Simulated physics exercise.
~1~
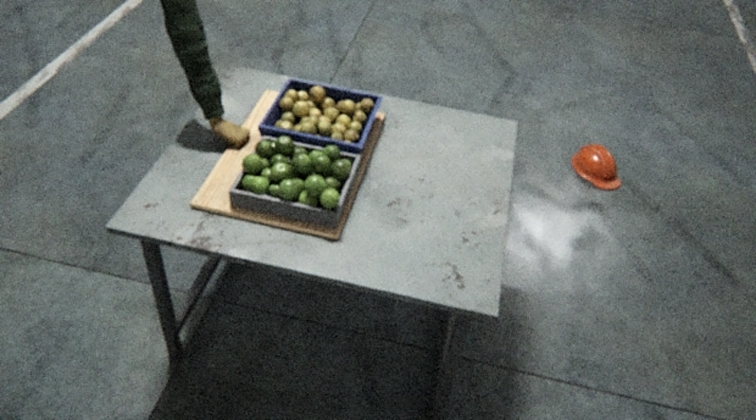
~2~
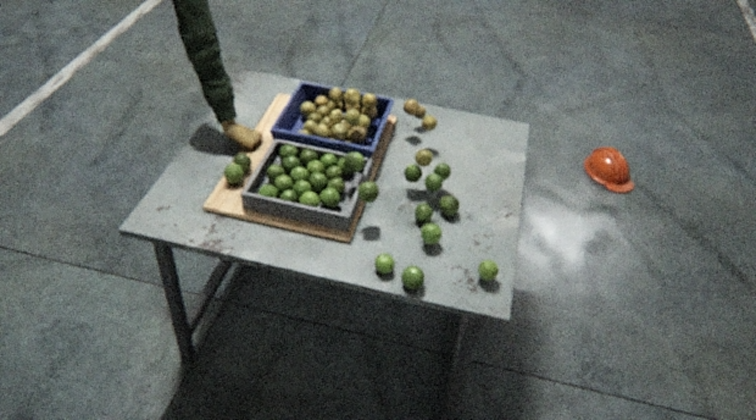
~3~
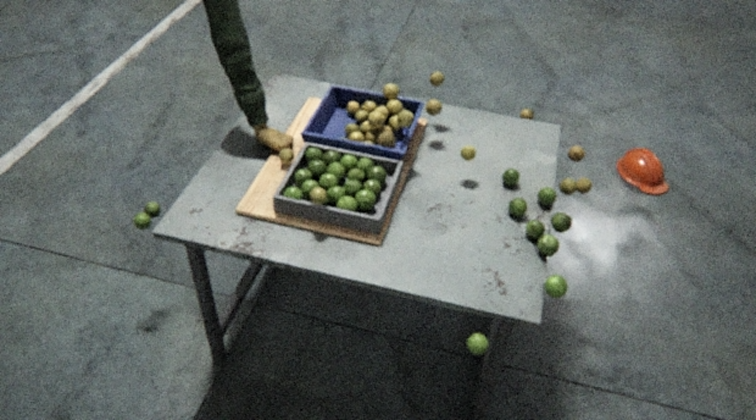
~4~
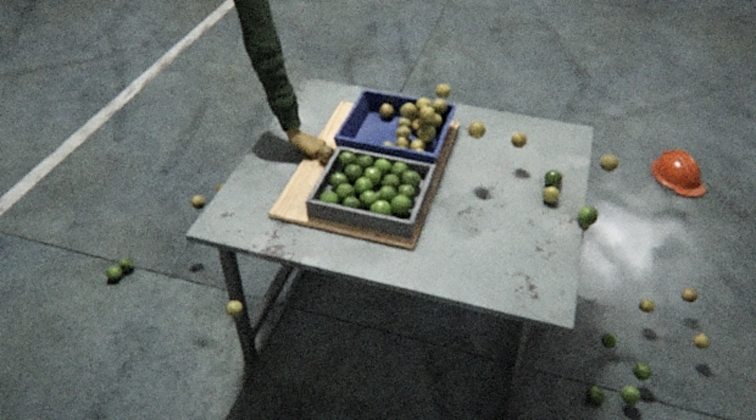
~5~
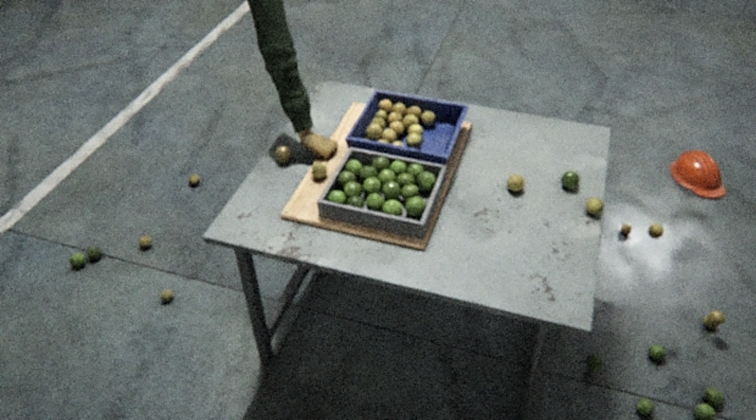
We see a sleeved arm with its gloved hand at a board on a metal table, shaking blue and grey containers of yellowish and green fruit side to side; fruit spills across the table and onto the floor, leaving both containers partly filled.
